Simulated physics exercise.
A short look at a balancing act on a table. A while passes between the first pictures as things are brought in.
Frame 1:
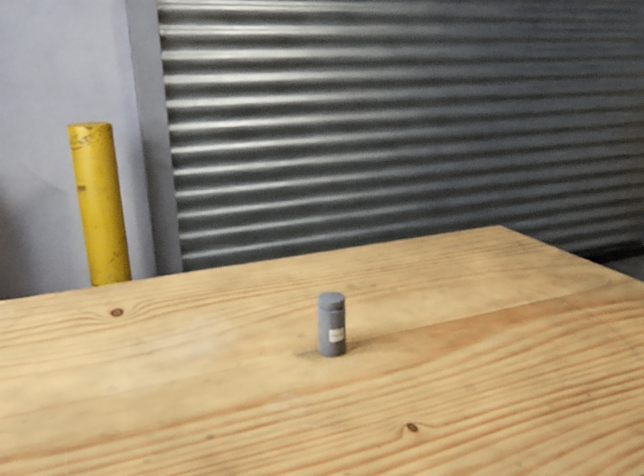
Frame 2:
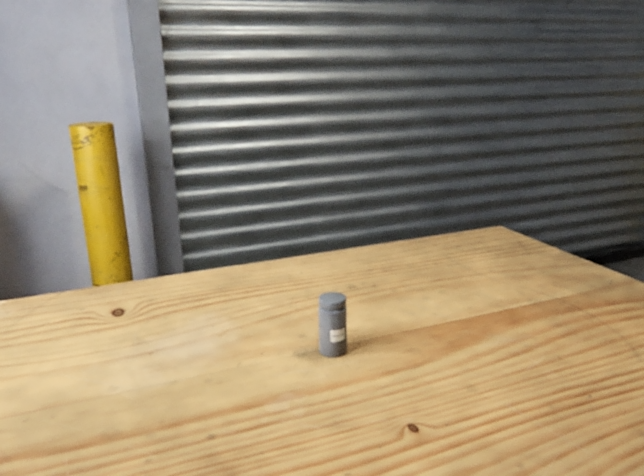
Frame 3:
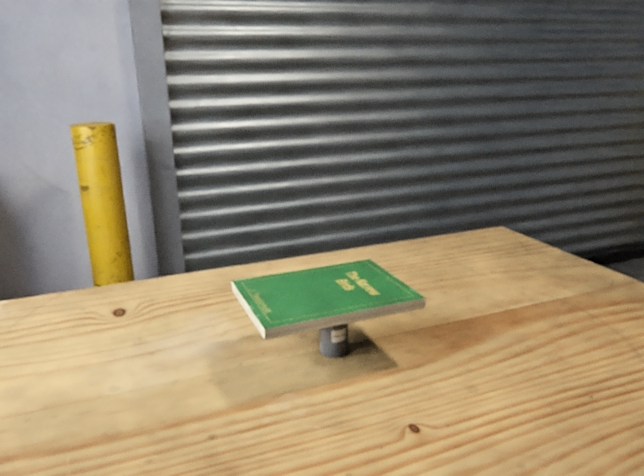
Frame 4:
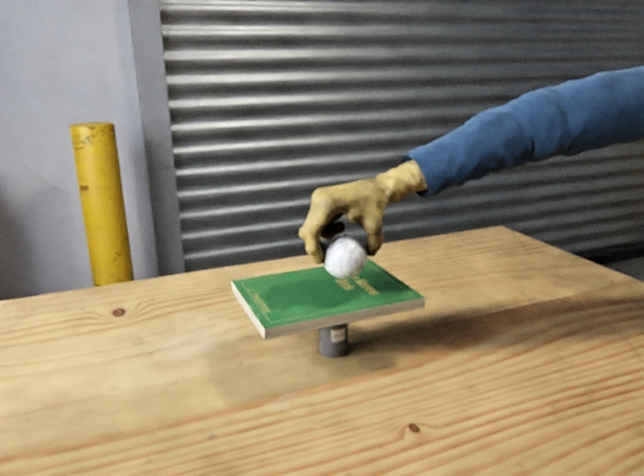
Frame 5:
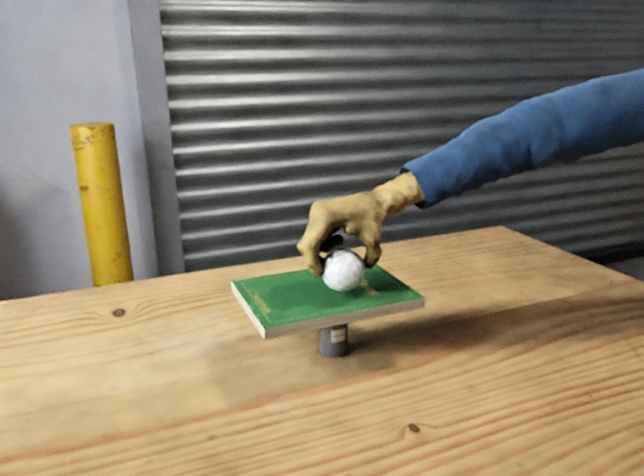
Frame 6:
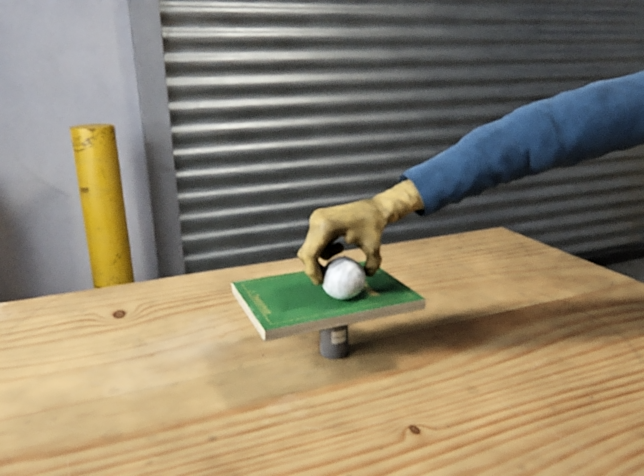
At first, a small grey shaker stands alone on a wooden table, and then a green book lies flat on top of it. A gloved hand in a blue sleeve reaches in from the right and lowers a round white onion onto the book, fingers still around it.
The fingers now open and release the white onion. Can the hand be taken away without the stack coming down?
Yes.
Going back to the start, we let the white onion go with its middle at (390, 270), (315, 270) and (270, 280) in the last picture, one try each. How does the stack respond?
Try one: Stable; try two: Stable; try three: Collapse.
Then, 0.20 s past the last view, nothing moves.
Then, 0.50 s past the last view, white onion resting near (343, 278).
Finally, all 3 still in place. Final places as the last picture's camera would see them, white onion near (343, 278). The stack stays up.
